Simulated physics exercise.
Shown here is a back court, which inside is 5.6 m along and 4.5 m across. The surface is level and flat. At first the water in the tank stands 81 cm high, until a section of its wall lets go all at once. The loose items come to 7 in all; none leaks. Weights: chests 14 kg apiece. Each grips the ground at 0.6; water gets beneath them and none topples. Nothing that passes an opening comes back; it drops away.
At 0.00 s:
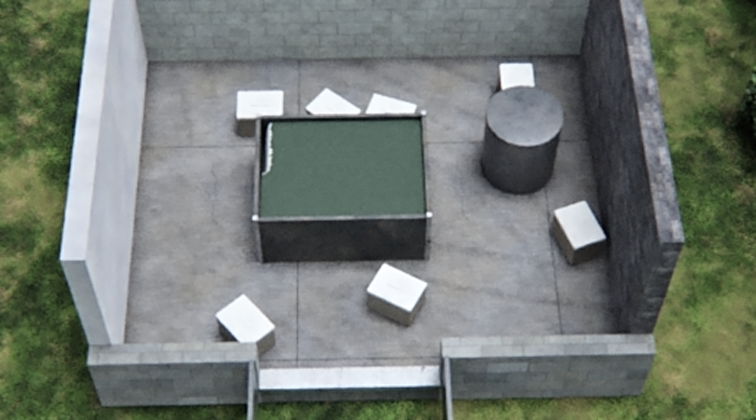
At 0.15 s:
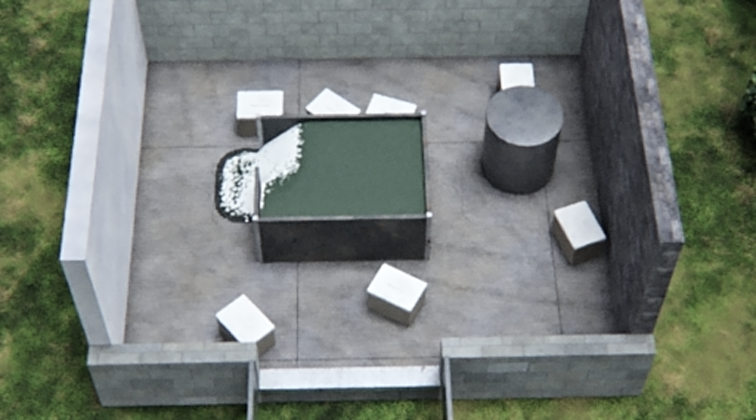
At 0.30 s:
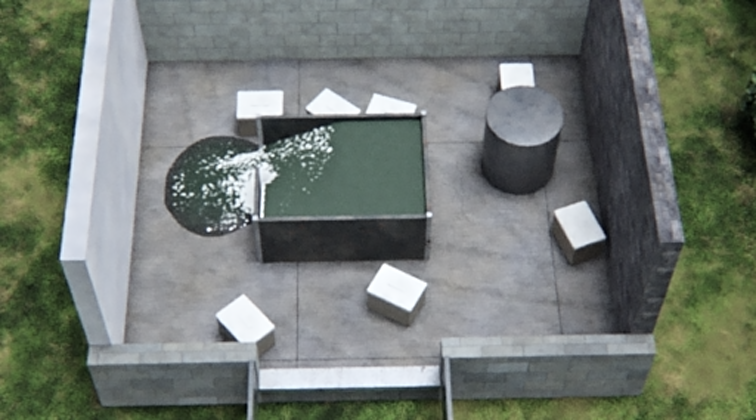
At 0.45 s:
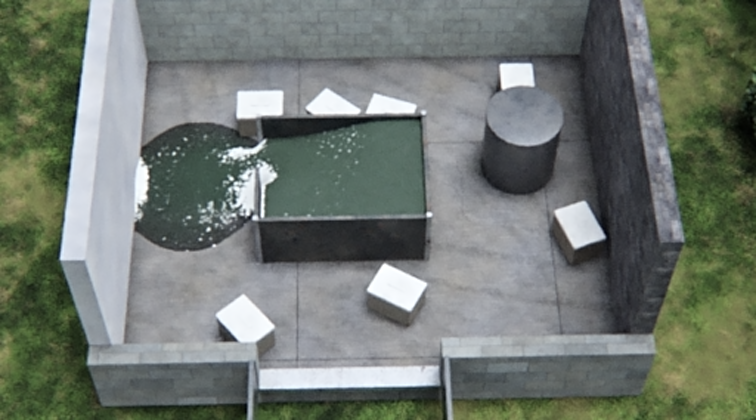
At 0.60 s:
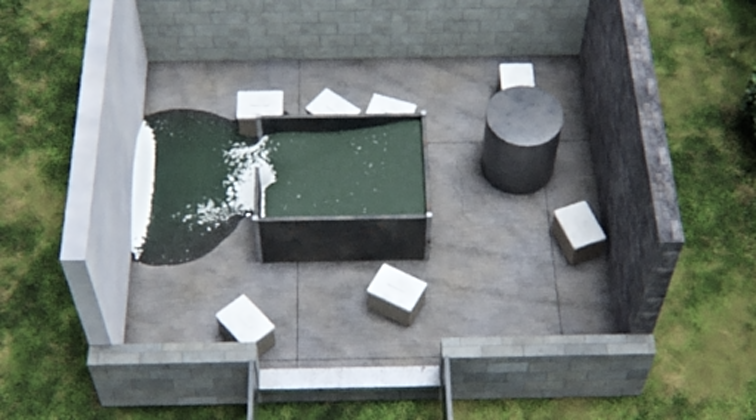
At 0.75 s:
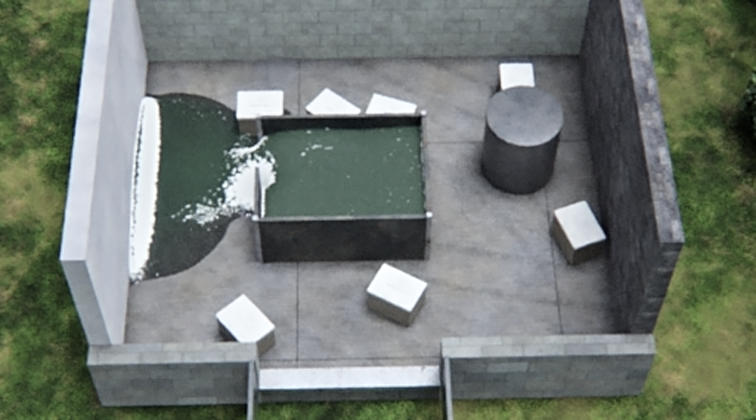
Walled court with a dark tank releasing green water from its left side, the foaming pool spreading to the left wall.
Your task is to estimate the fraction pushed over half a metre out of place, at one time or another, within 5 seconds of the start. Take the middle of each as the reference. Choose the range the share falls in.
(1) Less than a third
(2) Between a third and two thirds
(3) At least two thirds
3, at least two thirds.
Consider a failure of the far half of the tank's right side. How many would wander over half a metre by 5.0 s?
Count: 4.
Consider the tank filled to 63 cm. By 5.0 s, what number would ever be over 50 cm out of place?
Then it comes to 2.
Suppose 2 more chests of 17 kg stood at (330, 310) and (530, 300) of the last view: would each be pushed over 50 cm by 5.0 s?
Taking them in turn, the first is above the mark and the second below the mark.
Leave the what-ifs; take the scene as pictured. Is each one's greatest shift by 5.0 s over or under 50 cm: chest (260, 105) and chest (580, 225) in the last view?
Within half a metre, then within half a metre.
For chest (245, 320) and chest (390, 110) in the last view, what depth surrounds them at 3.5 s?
Some 5 cm at the first, some 5 cm at the second.
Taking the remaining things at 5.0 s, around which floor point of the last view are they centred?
Mean position: Approximately (455, 191).
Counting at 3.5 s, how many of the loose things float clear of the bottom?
2 at that moment.
After 1.1 s 0 of 7 are over 50 cm from their spots; 0 afloat.
After 2.2 s 0 of 7 are over 50 cm from their spots; 0 afloat.
After 3.5 s 2 of 7 are over 50 cm from their spots; 2 afloat.
After 5.0 s 5 of 7 are over 50 cm from their spots, and 5 have been at some point; 4 afloat.
